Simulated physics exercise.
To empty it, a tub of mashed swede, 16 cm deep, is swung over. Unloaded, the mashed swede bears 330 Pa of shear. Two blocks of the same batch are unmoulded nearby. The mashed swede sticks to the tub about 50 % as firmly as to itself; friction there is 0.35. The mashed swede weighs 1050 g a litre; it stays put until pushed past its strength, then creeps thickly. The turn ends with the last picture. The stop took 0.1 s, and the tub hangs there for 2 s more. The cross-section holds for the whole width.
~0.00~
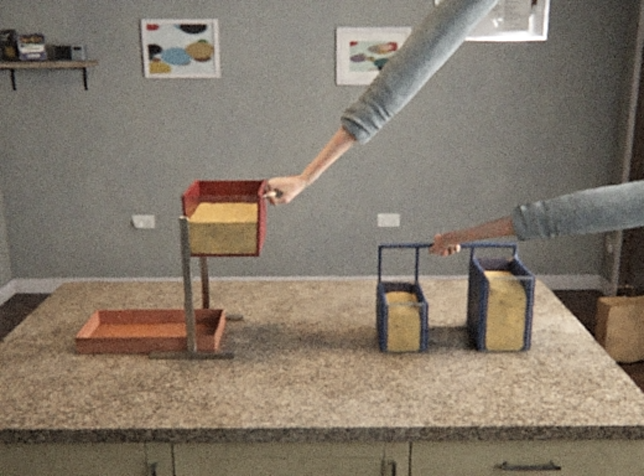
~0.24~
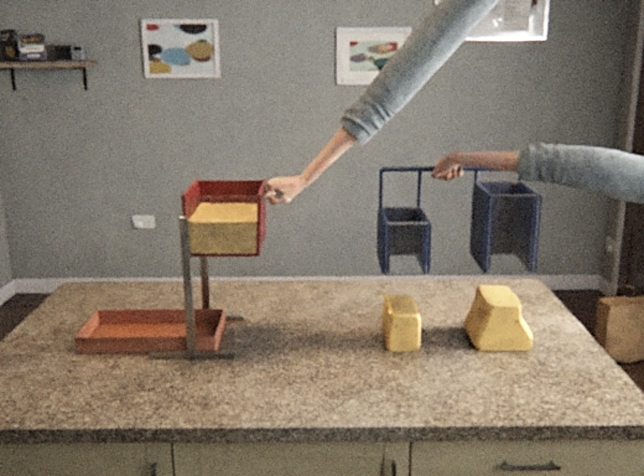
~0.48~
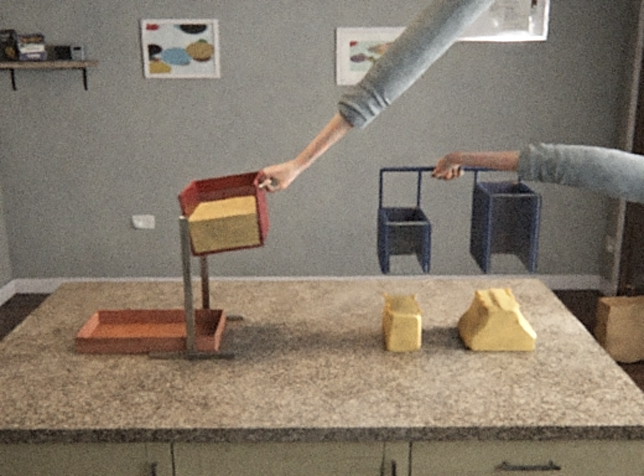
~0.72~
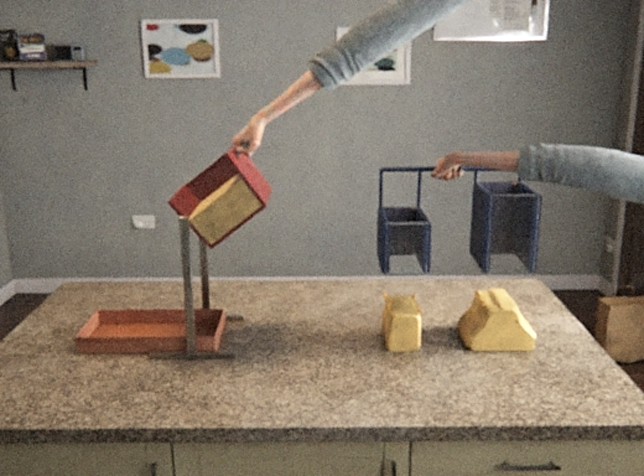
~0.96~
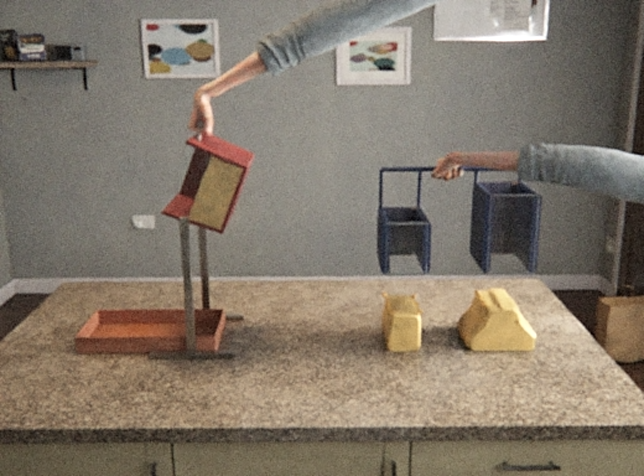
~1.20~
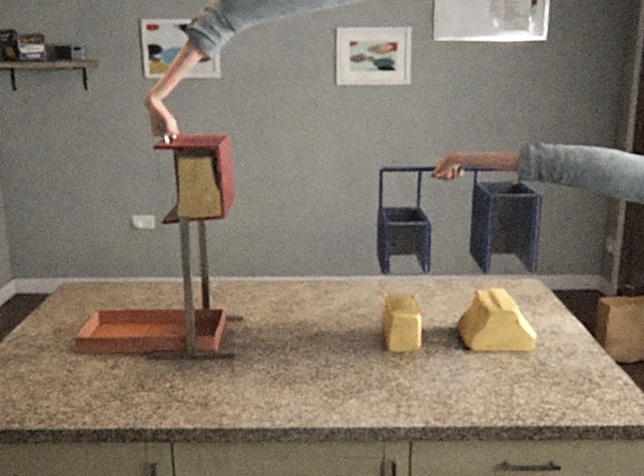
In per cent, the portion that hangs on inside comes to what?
Close to 63 per cent.
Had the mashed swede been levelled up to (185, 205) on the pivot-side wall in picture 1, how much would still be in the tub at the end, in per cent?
It would be near 40 %.
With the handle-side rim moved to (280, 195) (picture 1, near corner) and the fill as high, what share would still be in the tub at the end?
It would be near 45 %.
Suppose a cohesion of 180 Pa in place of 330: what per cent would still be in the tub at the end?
In that case some 50 per cent.
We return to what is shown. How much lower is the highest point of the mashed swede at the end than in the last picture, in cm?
About 9 cm.
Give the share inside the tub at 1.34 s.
Some 100 per cent.
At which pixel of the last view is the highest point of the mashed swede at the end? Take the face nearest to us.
Around (199, 191).
After 1.34 s, the tub is at 92 degrees and holds 100 %.
After 1.51 s, the tub is at 92 degrees and holds 84 %.
After 1.68 s, the tub is at 92 degrees and holds 68 %.
After 1.85 s, the tub is at 92 degrees and holds 63 %.
After 3.20 s, at the end, the tub is at 92 degrees and holds 63 %.
